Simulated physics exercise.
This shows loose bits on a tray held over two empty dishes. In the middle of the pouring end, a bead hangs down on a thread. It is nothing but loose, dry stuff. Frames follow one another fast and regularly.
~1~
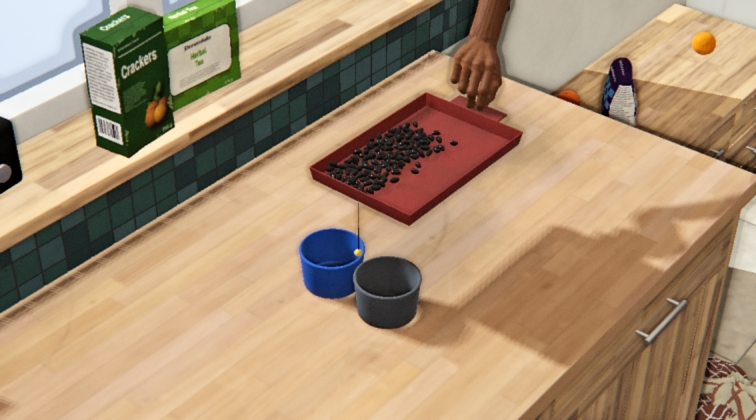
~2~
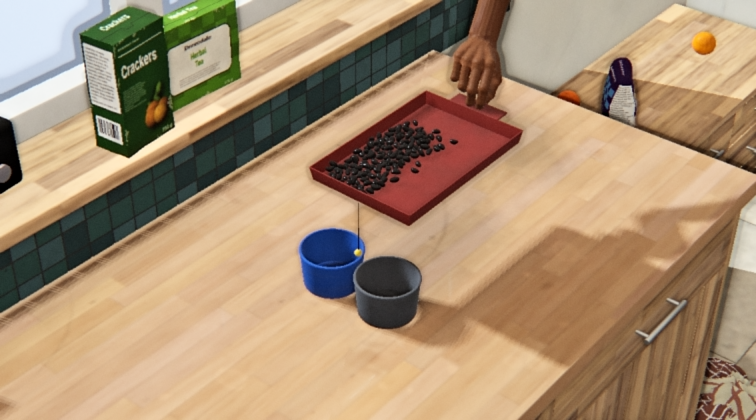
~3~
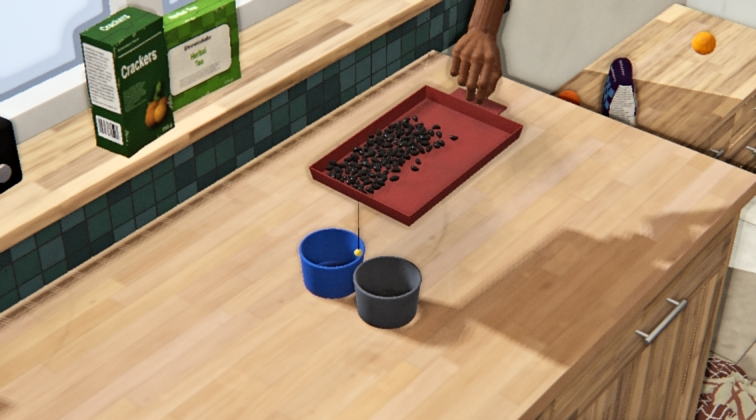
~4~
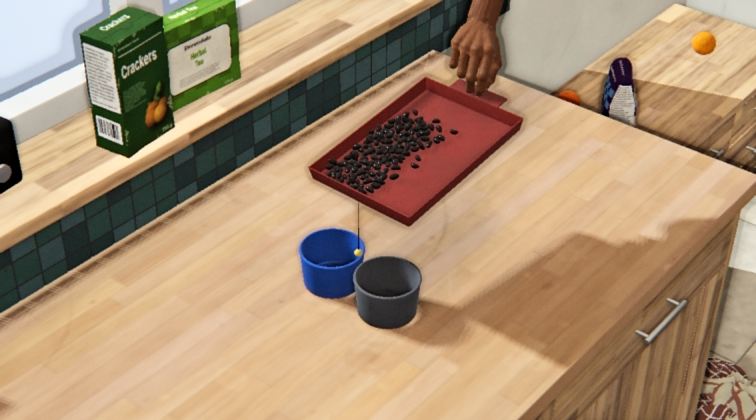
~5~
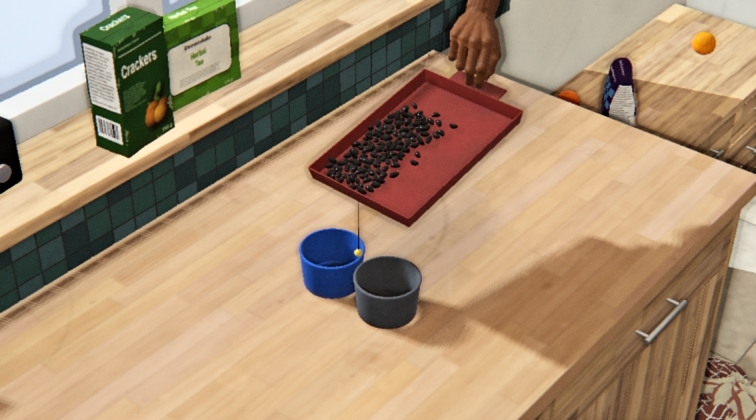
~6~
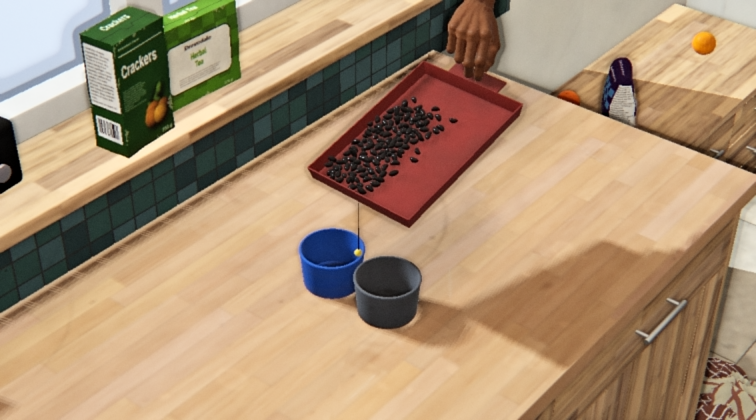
A hand at the top grips the handle of a red tray over a pale wooden kitchen counter, seen from above at an angle by a still camera. Black beans lie on the tray's left side, a small yellow bead hangs beneath its near edge by the blue and dark grey dishes, and green boxes stand upper left. The hand slowly raises the handle end, tilting the tray slightly, while the beans barely shift.
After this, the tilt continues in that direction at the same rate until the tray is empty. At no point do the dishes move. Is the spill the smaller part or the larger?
Catch: Under fifty percent.
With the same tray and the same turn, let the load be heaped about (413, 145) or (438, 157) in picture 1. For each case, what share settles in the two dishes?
Roughly 30 % and then 30 %.
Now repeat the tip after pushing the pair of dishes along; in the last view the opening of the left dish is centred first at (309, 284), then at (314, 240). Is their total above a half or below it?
In order, they'd catch a major share, and next a minor share.
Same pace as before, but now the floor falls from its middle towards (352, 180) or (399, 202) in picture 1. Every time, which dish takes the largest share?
For the first place it's the left-side dish, for the second the right-side dish.
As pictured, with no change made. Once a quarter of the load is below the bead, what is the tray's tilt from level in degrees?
Somewhere around 110 degrees.
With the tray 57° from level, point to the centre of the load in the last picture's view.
The middle of the pieces lands at roughly (363, 174).
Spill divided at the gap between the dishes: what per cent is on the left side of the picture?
Roughly 80 in a hundred.
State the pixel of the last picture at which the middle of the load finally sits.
I'd place the middle at about (341, 331).
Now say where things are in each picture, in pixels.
In the first frame, corners of the pouring end (313, 167) and (409, 213), level; middle of the load (387, 159), black beans; left dish (311, 277); right dish (367, 306); bead on its thread (359, 253).
In the second frame, corners of the pouring end (313, 167) and (409, 213), level; middle of the load (387, 158).
In the third frame, corners of the pouring end (313, 167) and (409, 214), tipped barely, lowest at the right corner; middle of the load (387, 156).
In the fourth frame, corners of the pouring end (312, 167) and (409, 215), tipped a little, lowest at the right corner; middle of the load (386, 153).
In the fifth frame, corners of the pouring end (312, 167) and (408, 216), tipped a little, lowest at the right corner; middle of the load (386, 150).
In the sixth frame, corners of the pouring end (311, 167) and (408, 217), tipped a little, lowest at the right corner; middle of the load (386, 147); left dish (311, 277); right dish (367, 306).
Just after the last frame, tray tipped steeply; almost all on the tray; just a few in the air.
A moment on, tray tipped right over; almost all on the tray; just a few in the right dish; about a tenth outside both; just a few in the air.
Further on, tray tipped past a quarter turn; roughly a quarter in the right dish; the larger part outside both.
When it is over, tray tipped past a quarter turn; roughly a quarter in the right dish; not one in the left dish; the larger part outside both.
